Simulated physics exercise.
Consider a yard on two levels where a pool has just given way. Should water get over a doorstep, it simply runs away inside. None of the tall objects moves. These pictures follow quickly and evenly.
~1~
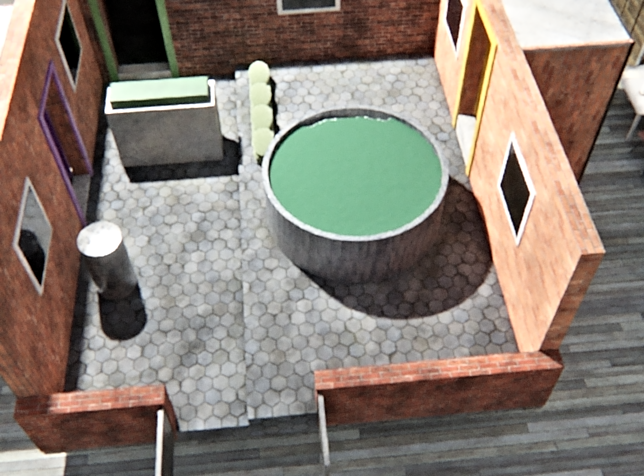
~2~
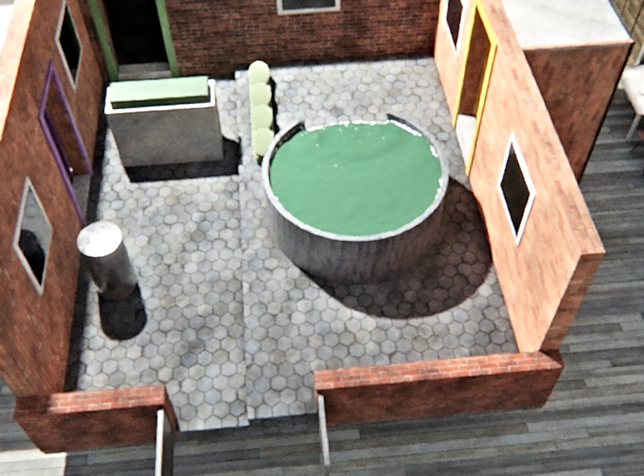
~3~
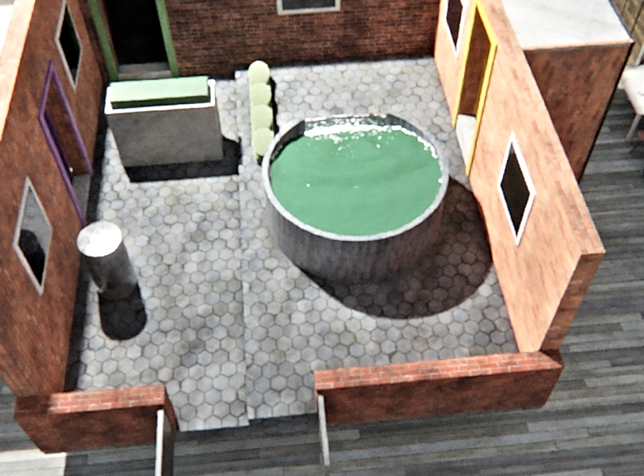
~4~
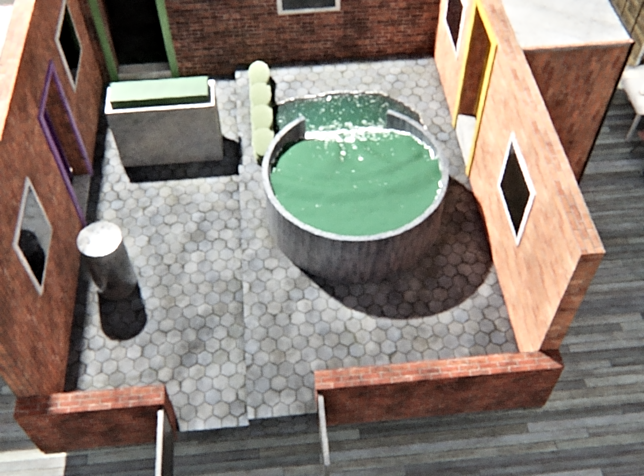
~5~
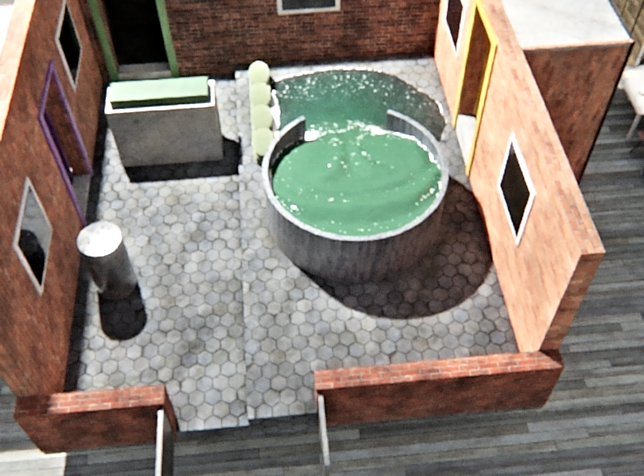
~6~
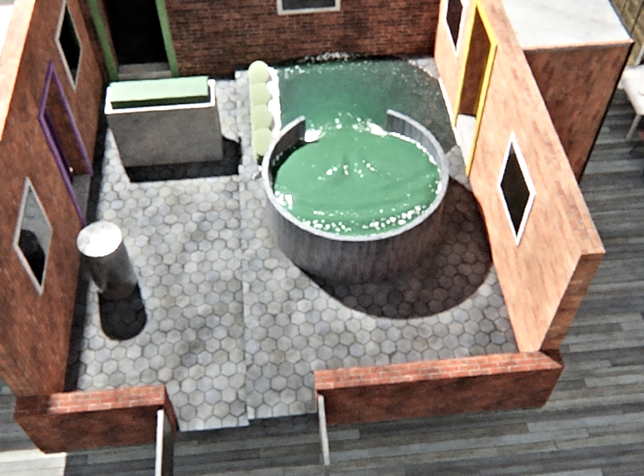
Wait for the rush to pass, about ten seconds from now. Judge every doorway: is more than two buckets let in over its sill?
I expect the yellow door to stop at two buckets or less, I expect the purple door to stop at two buckets or less, I expect the green door to stop at two buckets or less.
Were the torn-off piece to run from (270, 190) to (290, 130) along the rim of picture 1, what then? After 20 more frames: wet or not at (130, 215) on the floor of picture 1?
There: Wet.
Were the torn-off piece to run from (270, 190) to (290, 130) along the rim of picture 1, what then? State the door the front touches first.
It's the purple-painted one.
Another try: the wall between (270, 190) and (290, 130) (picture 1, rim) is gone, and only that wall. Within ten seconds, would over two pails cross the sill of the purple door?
Then: Purple is over.
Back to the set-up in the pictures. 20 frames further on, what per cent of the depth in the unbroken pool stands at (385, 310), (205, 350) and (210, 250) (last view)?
In that order: 0, 0 and 2 per cent.
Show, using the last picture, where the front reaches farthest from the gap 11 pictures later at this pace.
The farthest point of the front sits at (103, 85).
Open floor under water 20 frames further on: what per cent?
Around 50 percent.
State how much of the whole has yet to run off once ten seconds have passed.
The share not yet gone is roughly 98 percent.
A moment on, water covers 25 % of the floor; the yellow door wet at the sill, nothing in, the purple door not reached, the green door not reached.
Next, water covers 35 % of the floor; the yellow door wet at the sill, nothing in, the purple door not reached, the green door wet at the sill, nothing in.
Then, water covers 50 % of the floor; the yellow door wet at the sill, nothing in, the purple door wet at the sill, nothing in, the green door wet at the sill, nothing in.
Later, water covers 85 % of the floor; the yellow door wet at the sill, nothing in, the purple door wet at the sill, nothing in, the green door wet at the sill, nothing in.
In the end, water covers 95 % of the floor; the yellow door wet at the sill, nothing in, the purple door wet at the sill, nothing in, the green door wet at the sill, nothing in.
